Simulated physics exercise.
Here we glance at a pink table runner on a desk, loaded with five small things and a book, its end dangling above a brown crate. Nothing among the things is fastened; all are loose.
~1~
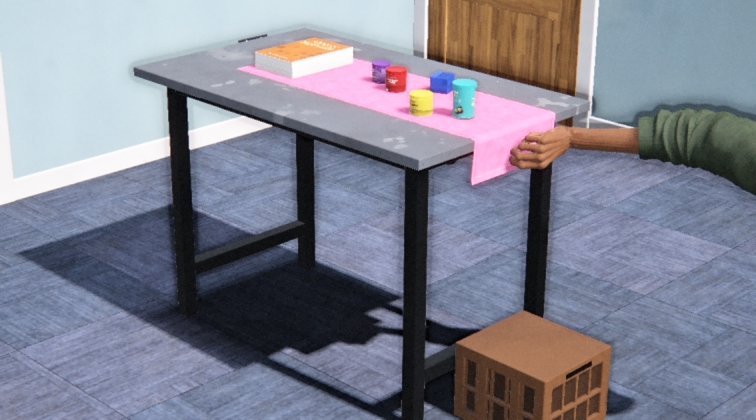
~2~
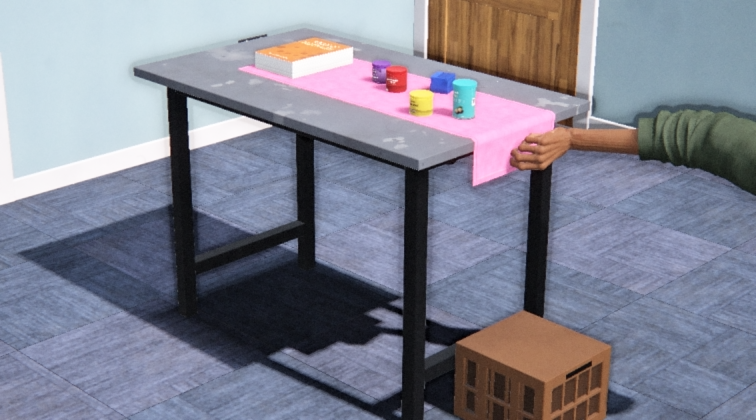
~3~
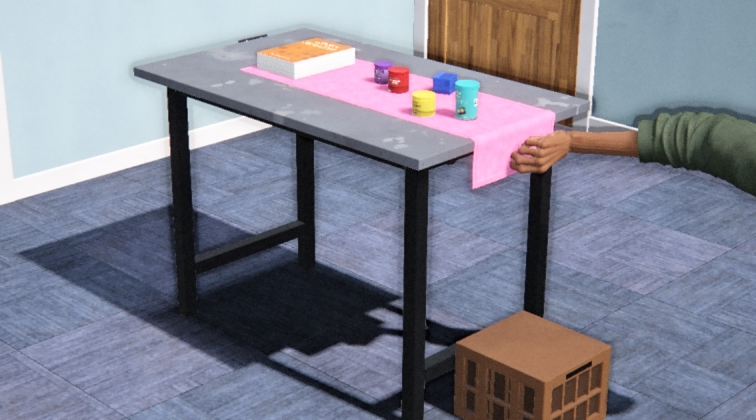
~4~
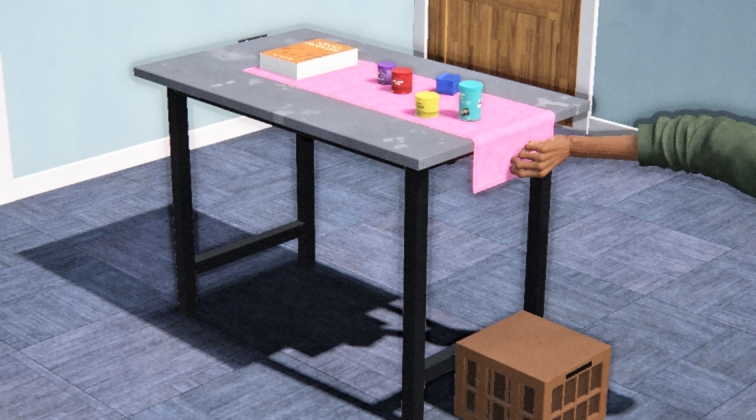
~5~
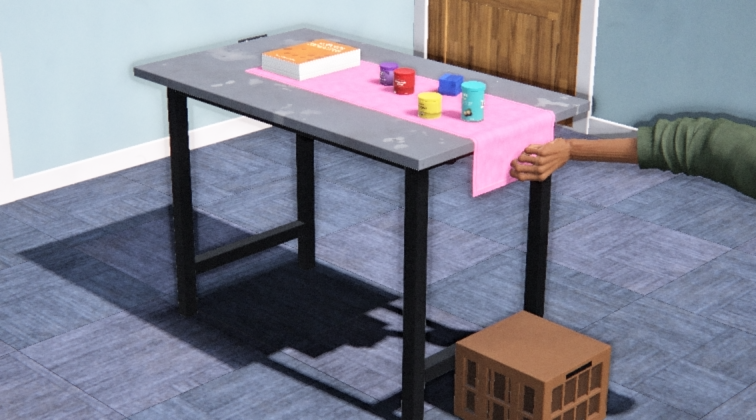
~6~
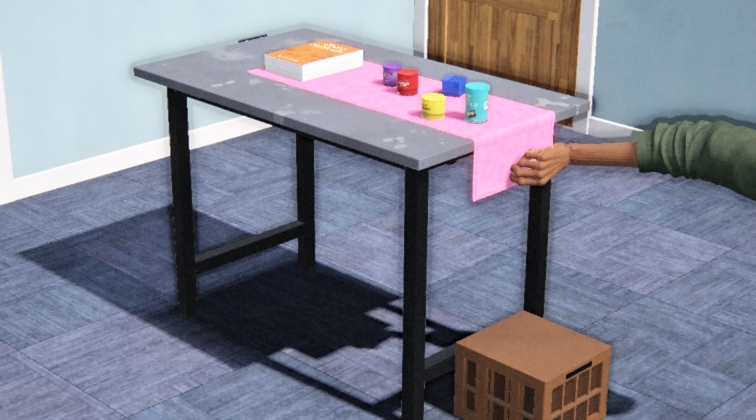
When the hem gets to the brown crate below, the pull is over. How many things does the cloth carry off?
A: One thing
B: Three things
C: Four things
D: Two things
Option C: Four things.
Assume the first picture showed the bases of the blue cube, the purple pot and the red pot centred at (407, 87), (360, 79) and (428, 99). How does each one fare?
Of the three, the blue cube takes a tumble, the purple pot stays aboard, the red pot takes a tumble.
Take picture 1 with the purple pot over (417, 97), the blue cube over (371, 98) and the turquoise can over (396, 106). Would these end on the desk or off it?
The purple pot ends up off; the blue cube ends up off; the turquoise can ends up off.
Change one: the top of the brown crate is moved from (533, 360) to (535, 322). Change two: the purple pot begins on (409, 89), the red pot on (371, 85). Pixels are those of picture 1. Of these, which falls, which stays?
The purple pot? Safe. The red pot? Safe.
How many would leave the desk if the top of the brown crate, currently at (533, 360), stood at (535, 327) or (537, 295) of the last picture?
3 and 2.
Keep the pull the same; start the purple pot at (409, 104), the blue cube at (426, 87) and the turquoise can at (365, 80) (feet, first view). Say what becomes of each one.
The purple pot falls, the blue cube drops off, the turquoise can stays on.
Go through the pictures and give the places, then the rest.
In the first picture, hem (472, 184); turquoise can (464, 82); yellow pot (421, 93); blue cube (443, 75); red pot (396, 69); purple pot (381, 63); top of the crate (533, 360).
In the second picture, hem (473, 186); turquoise can (465, 82).
In the third picture, hem (473, 188); yellow pot (424, 94).
In the fourth picture, hem (474, 193); blue cube (448, 76); top of the crate (533, 360).
In the fifth picture, hem (473, 197); red pot (405, 71).
In the sixth picture, hem (473, 201); turquoise can (477, 86); yellow pot (433, 97); blue cube (454, 78); red pot (408, 72); purple pot (392, 66).
Soon after, hem near (512, 255); turquoise can gone.
Then, hem near (512, 298); turquoise can, yellow pot and blue cube gone.
At rest, hem on the crate; turquoise can, yellow pot, blue cube and red pot gone. It carries off four.
